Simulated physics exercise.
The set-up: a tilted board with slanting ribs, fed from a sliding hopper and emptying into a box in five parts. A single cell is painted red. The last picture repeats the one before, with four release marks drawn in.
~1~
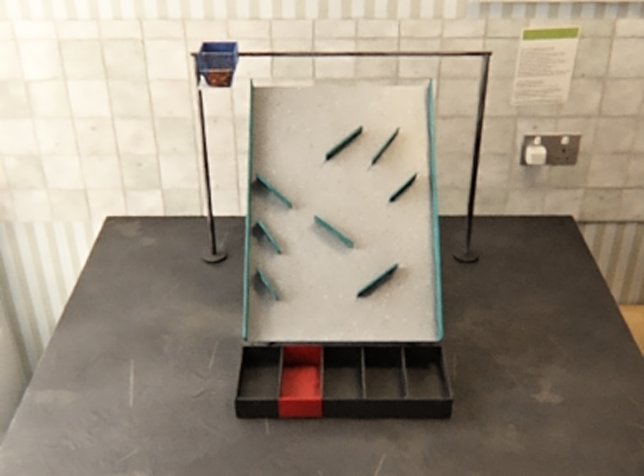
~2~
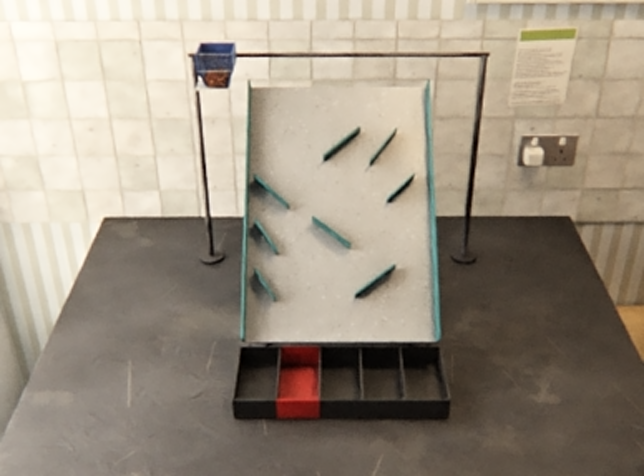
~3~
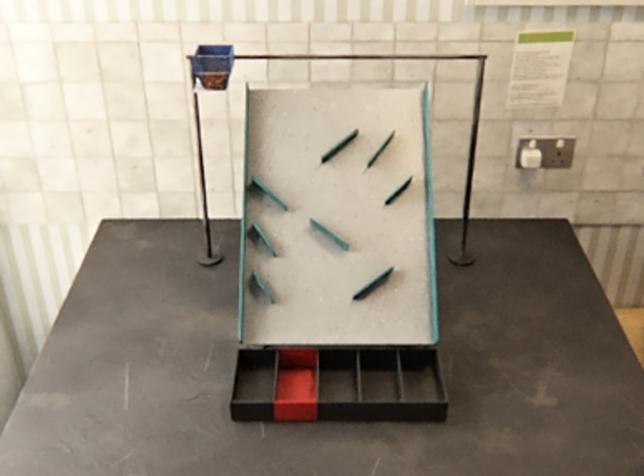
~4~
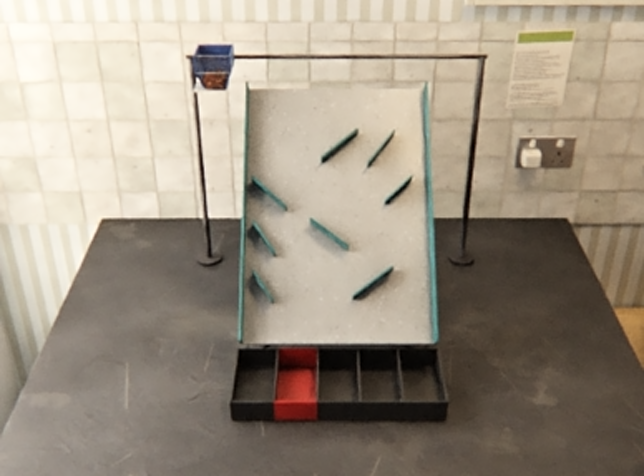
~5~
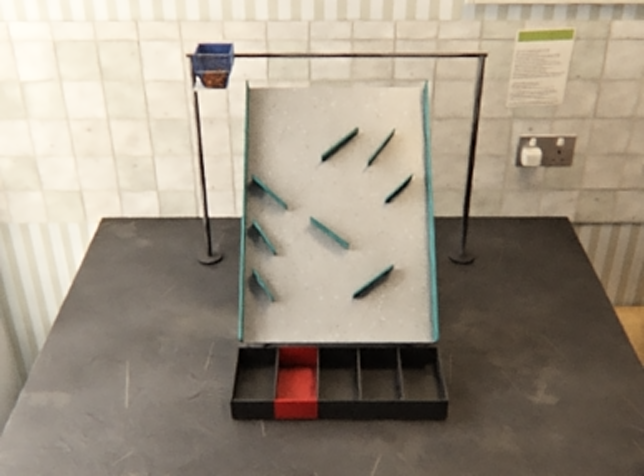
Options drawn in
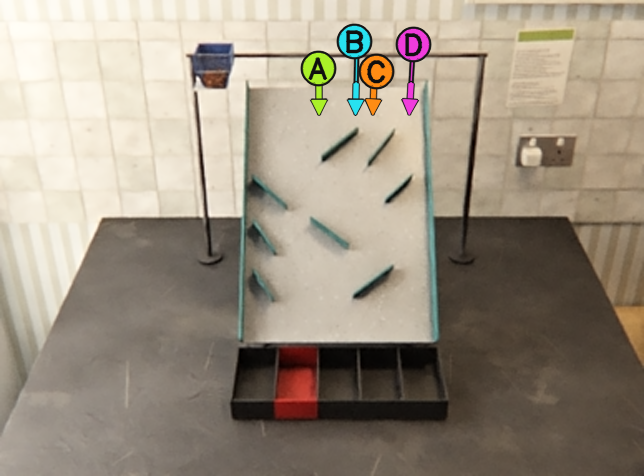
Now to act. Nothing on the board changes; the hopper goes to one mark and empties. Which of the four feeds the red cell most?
Mark A does it best.
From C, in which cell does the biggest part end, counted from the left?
The third from the left.
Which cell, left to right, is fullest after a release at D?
The fifth.
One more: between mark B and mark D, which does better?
That is mark B.
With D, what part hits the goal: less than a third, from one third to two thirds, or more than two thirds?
Mark D gives less than a third.
On the marked copy, mark A meets the board at (319, 109); mark B meets the board at (355, 109); mark C meets the board at (373, 109); mark D meets the board at (409, 108).
Choosing A, about two thirds in the red cell, about a third in other cells.
Choosing B, about half in the red cell, about a third in other cells, a small part held on the board, a stray few outside the box.
Choosing C, a small part in the red cell, about two thirds in other cells, about a quarter held on the board, a stray few outside the box.
Choosing D, a small part in the red cell, most in other cells.
